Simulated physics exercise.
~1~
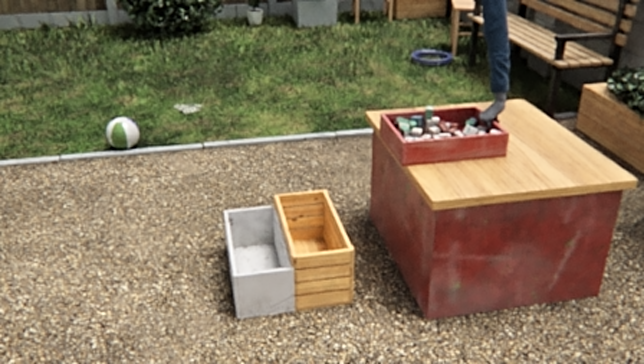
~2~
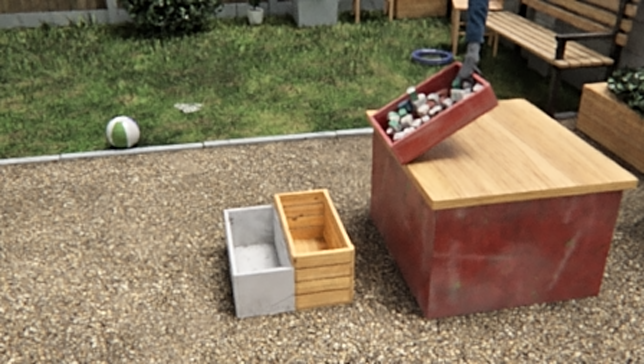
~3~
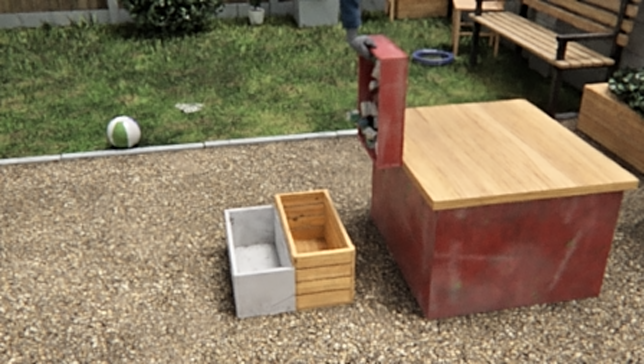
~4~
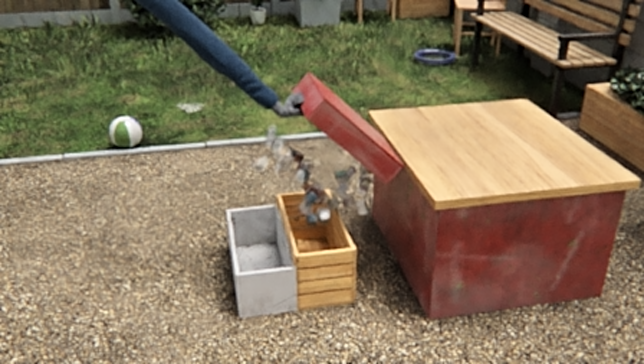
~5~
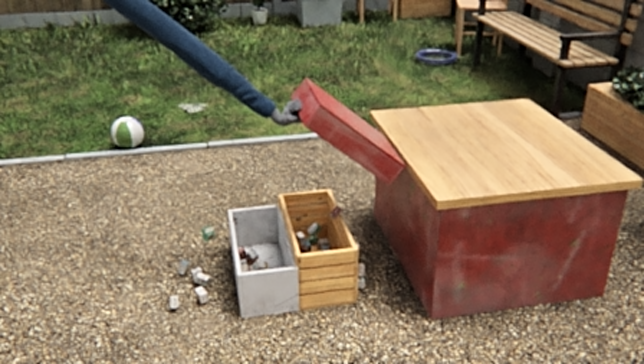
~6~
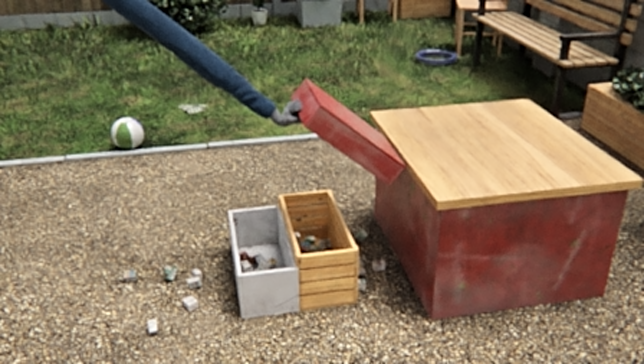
Red crate tipping over a bench edge in a gloved hand, spilling small cartons into wooden and white boxes and onto gravel.
